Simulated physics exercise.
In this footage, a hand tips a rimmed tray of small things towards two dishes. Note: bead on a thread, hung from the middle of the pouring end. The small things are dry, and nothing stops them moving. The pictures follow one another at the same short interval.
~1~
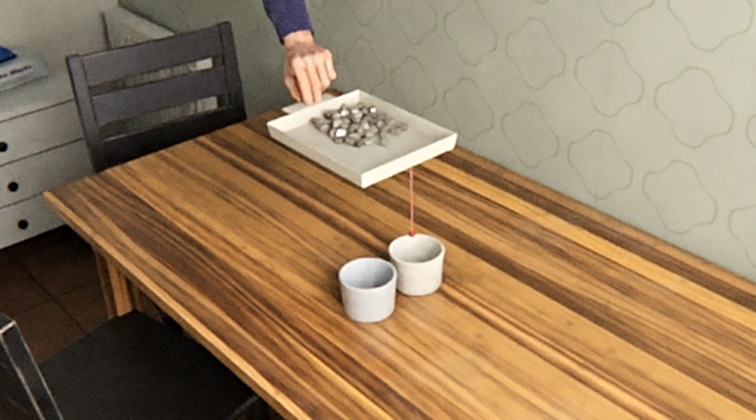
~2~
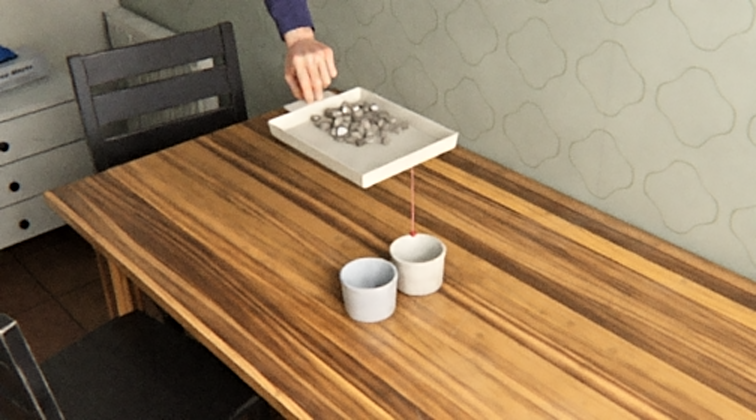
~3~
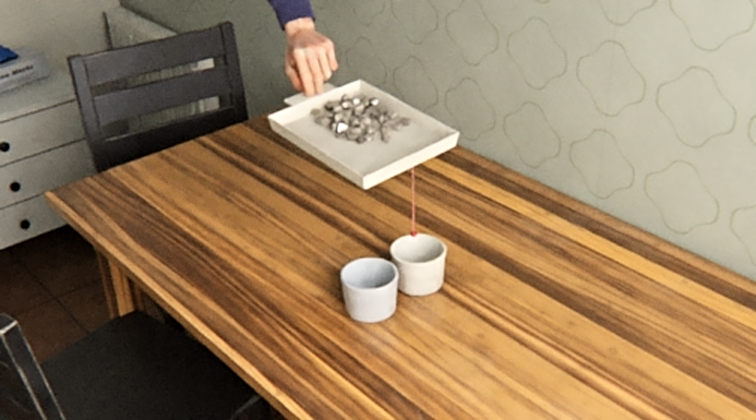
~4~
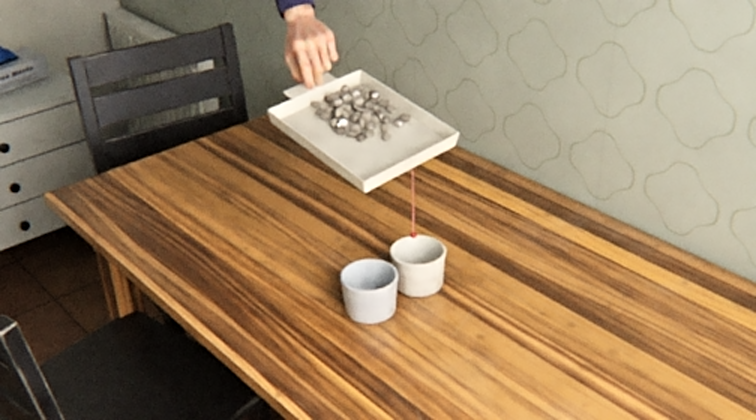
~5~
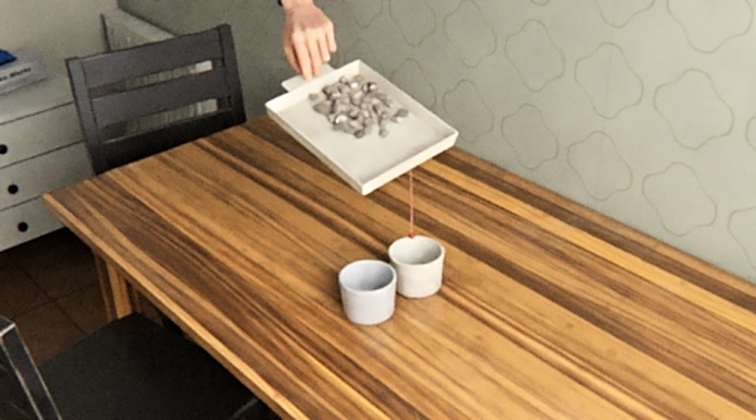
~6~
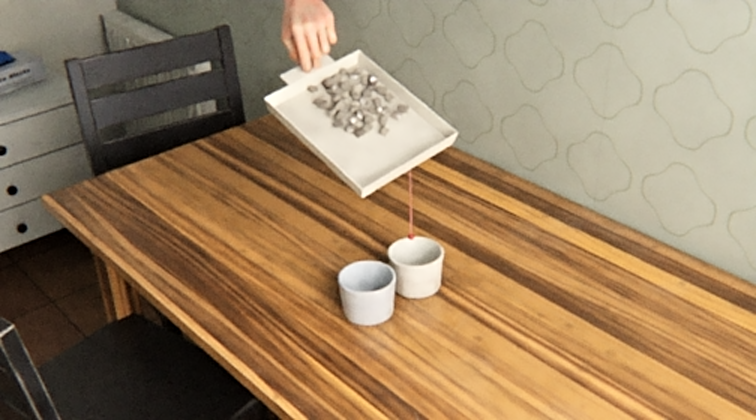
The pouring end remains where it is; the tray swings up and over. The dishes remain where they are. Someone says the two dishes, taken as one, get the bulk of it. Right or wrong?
Right, they get more than half.
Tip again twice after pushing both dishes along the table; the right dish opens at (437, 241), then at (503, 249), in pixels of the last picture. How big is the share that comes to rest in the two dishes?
Around 60 and around 0 per cent, in that order.
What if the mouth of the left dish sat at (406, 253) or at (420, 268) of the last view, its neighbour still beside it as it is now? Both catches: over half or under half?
In the first position shy of half, in the second shy of half.
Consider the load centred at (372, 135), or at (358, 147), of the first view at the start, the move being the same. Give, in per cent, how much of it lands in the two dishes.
It would be roughly 60 per cent for the first and roughly 70 per cent for the second.
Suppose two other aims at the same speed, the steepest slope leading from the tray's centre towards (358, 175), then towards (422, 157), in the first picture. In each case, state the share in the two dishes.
60 %, give or take, and then 0 %.
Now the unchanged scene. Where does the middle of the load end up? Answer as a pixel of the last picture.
Last view, resting centre - approx. (371, 304).
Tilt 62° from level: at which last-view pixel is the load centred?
Look close to (375, 171) in the last picture.
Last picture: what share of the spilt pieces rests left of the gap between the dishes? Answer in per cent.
I make it about 20 percent or so.
Just after the last frame, tray tipped steeply; almost all on the tray; just a few in the air.
A moment on, tray tipped right over; roughly a third on the tray; roughly a third in the left dish; about a tenth outside both; about a tenth in the air.
Further on, tray tipped past a quarter turn; the larger part in the left dish; just a few in the right dish; roughly a quarter outside both.
When it is over, tray tipped past a quarter turn; the larger part in the left dish; just a few in the right dish; roughly a quarter outside both.
